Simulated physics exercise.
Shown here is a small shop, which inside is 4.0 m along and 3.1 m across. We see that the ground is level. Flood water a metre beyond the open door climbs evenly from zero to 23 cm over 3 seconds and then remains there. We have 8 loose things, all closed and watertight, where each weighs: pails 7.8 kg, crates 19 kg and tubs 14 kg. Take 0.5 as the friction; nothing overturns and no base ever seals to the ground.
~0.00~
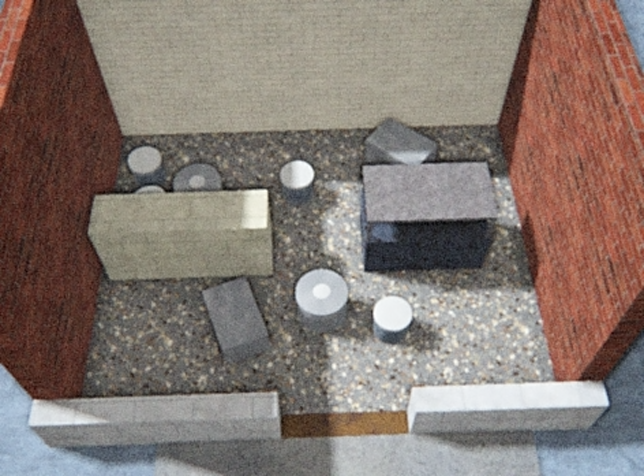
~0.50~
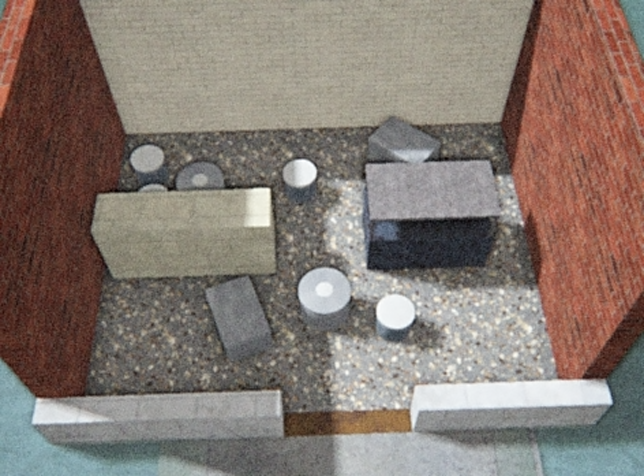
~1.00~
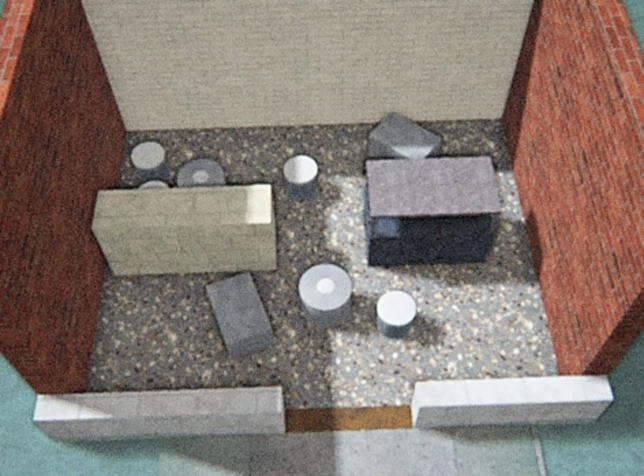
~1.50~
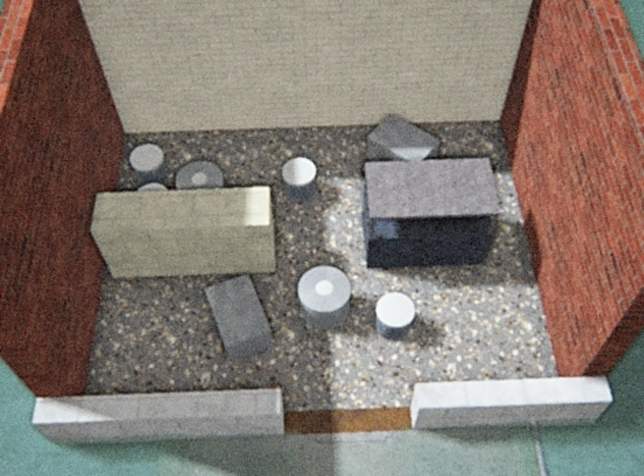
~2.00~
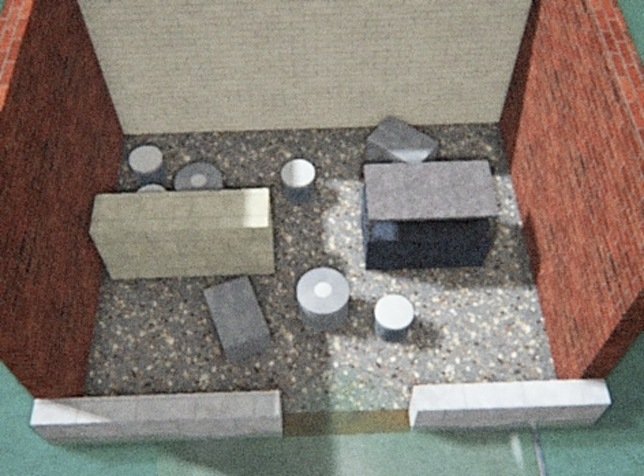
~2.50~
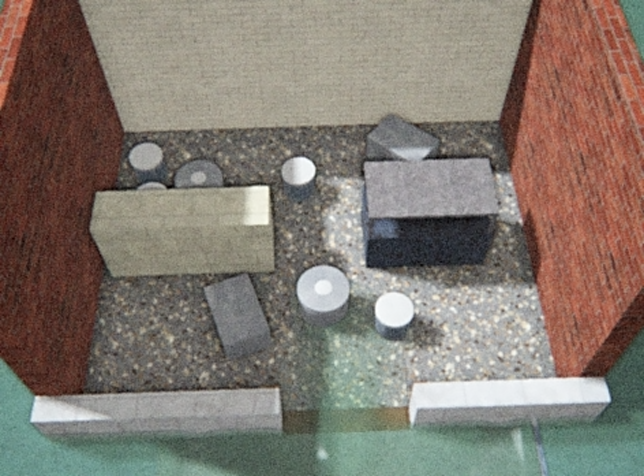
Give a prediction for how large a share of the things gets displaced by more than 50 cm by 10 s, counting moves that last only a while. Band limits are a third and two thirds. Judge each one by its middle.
It's going to be two in three or more, I reckon.
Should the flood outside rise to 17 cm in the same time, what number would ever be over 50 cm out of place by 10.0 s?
In that case the number is 2.
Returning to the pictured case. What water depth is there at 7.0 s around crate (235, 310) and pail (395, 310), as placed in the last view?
Around 6 cm and 6 cm.
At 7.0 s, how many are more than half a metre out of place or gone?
At that moment it comes to 3.
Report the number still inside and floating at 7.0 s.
At that instant the tally stands at 0.
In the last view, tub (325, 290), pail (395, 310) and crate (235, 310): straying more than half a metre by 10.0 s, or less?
Order as asked - a bigger shift, a bigger shift, a smaller shift.
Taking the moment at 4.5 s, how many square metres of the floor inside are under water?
Somewhere about 6.5 m2, give or take.
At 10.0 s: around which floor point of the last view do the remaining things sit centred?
It works out to somewhere near (300, 231) on the floor.
After 3.5 s 0 of 8 are over 50 cm from their spots; 0 afloat.
After 4.5 s 2 of 8 are over 50 cm from their spots; 0 afloat.
After 7.0 s 3 of 8 are over 50 cm from their spots; 0 afloat.
After 10.0 s 6 of 8 are over 50 cm from their spots, and 6 have been at some point; 6 afloat.
